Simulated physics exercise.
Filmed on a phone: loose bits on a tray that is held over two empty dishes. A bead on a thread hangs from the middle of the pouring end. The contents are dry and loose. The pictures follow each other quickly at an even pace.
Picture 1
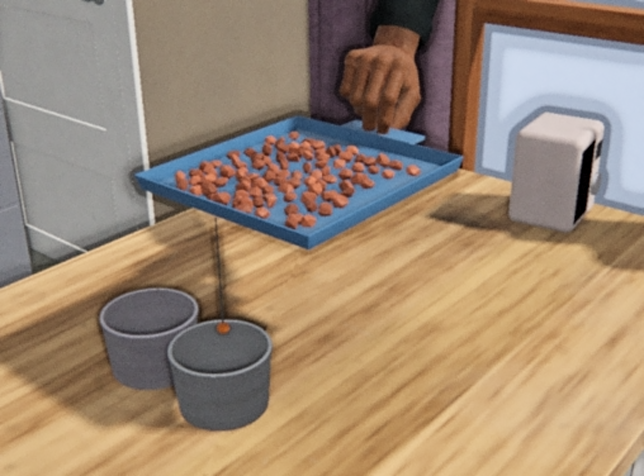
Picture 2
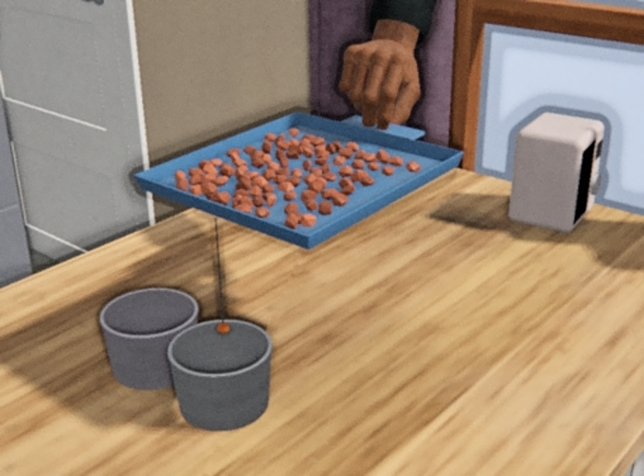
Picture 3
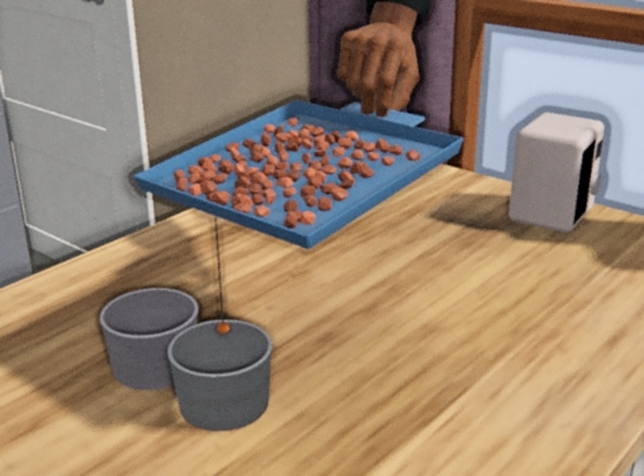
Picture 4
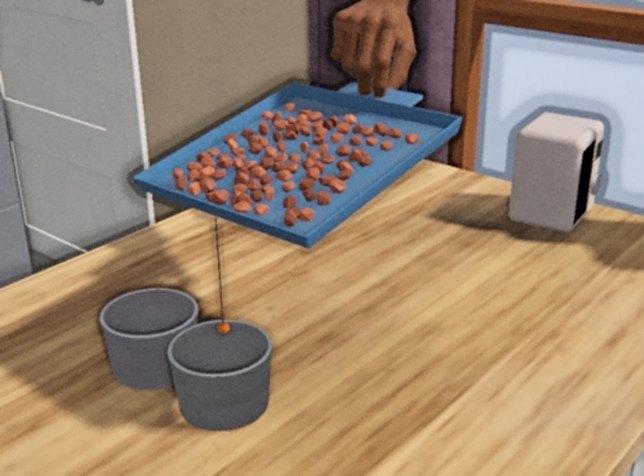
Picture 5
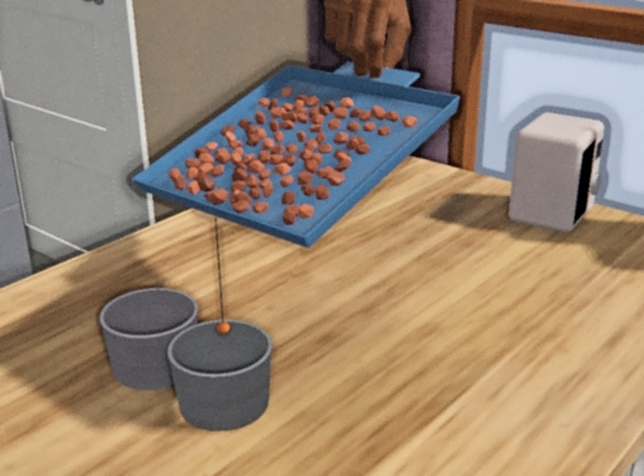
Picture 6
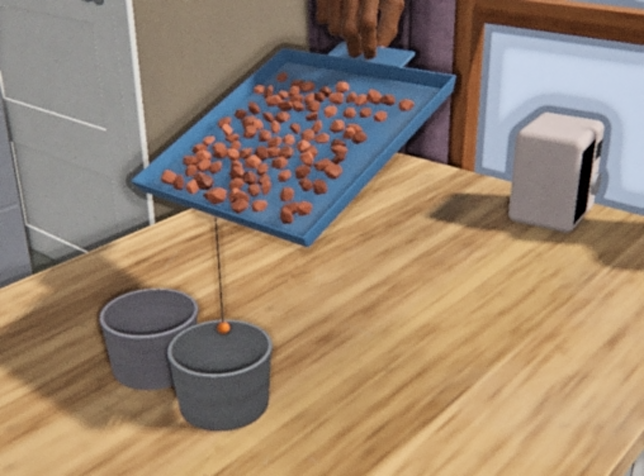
On a wooden tabletop, a hand held a blue tray of reddish-brown bits near two grey dishes, then gradually raised the handle end, steepening the tray's slant while the bits stayed on it.
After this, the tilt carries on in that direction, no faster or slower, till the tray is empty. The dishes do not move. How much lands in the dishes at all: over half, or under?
In the dishes lies less than half of it.
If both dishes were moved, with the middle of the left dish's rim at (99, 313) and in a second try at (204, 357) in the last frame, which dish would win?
The first try: The dish on the right. The second: The left one.
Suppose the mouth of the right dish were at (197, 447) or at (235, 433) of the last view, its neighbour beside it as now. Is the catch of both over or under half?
In turn: Not half; the smaller part.
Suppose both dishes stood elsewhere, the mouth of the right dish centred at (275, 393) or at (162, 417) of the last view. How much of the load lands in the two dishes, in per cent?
About 50 and 20 per cent.
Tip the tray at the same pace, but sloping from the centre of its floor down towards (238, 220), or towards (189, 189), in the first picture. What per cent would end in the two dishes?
The first gives 10 %, the second 90 %.
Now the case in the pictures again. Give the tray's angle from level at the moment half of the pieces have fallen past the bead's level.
At some 105 degrees.
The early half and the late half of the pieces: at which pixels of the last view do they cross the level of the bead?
Around (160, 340) and then (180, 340).
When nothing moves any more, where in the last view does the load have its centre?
Near (152, 442).
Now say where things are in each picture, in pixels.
The first frame shows corners of the pouring end at (141, 174) and (308, 233), level; middle of the load at (282, 175), bits of crushed brick; left dish at (115, 353); right dish at (185, 392); bead on its thread at (223, 328).
The second frame shows corners of the pouring end at (140, 175) and (308, 233), level; middle of the load at (282, 173).
The third frame shows corners of the pouring end at (140, 175) and (307, 233), tipped barely, level across its low end; middle of the load at (281, 167).
The fourth frame shows corners of the pouring end at (139, 176) and (306, 233), tipped a little, level across its low end; middle of the load at (280, 159).
The fifth frame shows corners of the pouring end at (138, 178) and (305, 233), tipped clearly, level across its low end; middle of the load at (277, 151).
The sixth frame shows corners of the pouring end at (137, 179) and (303, 234), tipped clearly, level across its low end; middle of the load at (274, 143); left dish at (115, 353); right dish at (185, 392).
Soon, tray tipped steeply; nearly all on the tray; a stray few in the air.
A while on, tray tipped past a quarter turn; about a quarter on the tray; a small part in the right dish; a stray few in the left dish; about a third outside both; about a quarter in the air.
Towards the end, tray tipped past a quarter turn; a small part in the right dish; a small part in the left dish; most outside both.
Finally, tray tipped past a quarter turn; a small part in the right dish; a small part in the left dish; most outside both.
